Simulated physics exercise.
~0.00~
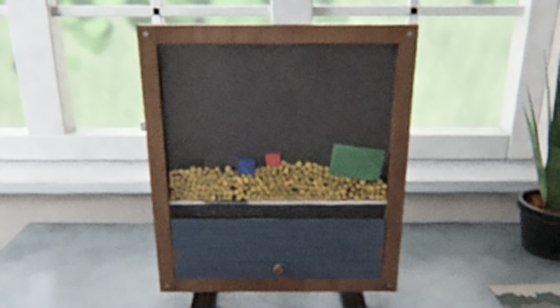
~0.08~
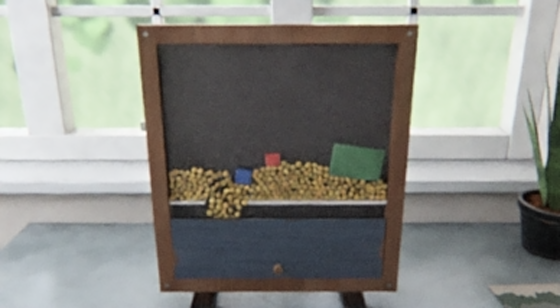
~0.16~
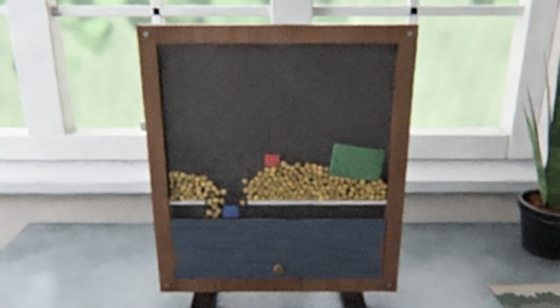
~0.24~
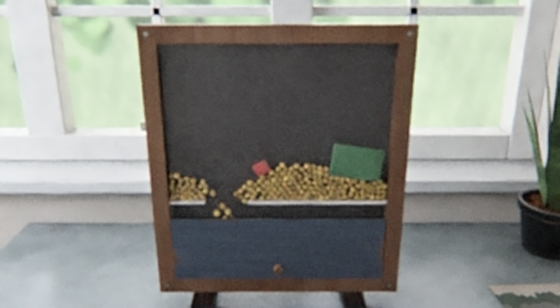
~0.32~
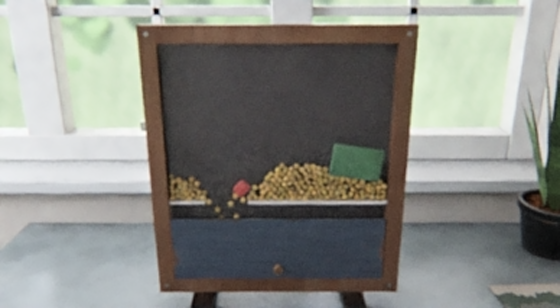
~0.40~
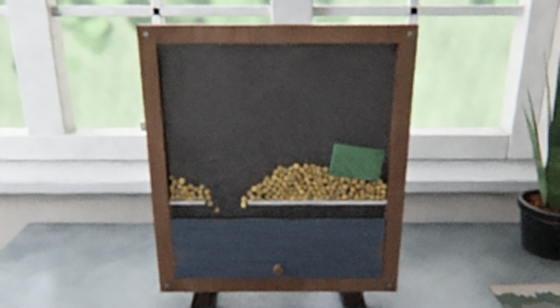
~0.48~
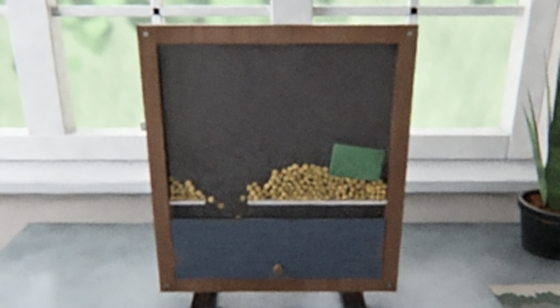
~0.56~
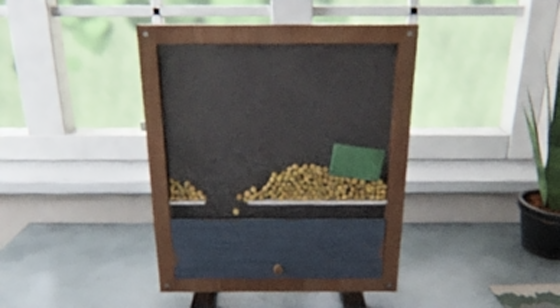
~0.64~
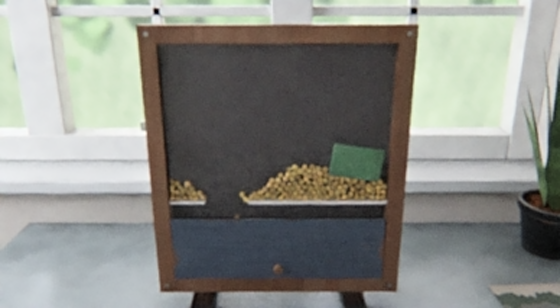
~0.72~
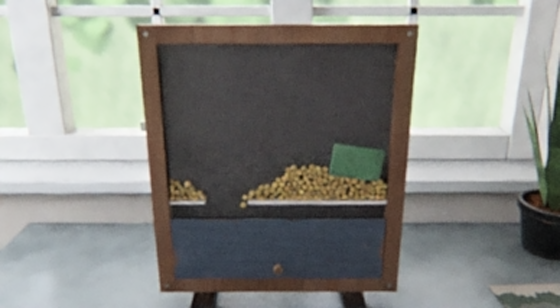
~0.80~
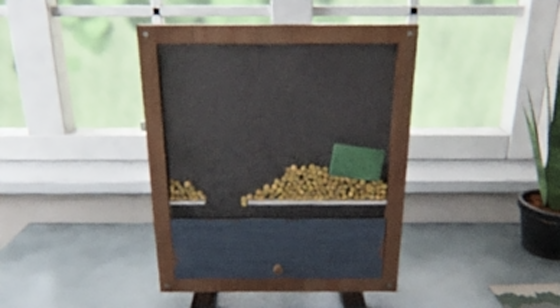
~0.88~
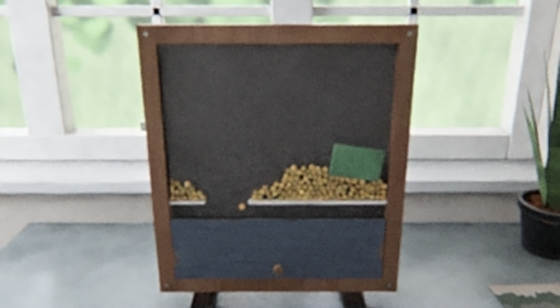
The video shows a thin upright case of pale beads with blue, red and green blocks on top. A gap opens in the floor left of centre, beads pour through, the blue block drops, then the red, leaving two separate piles with the tilted green block resting on the right.
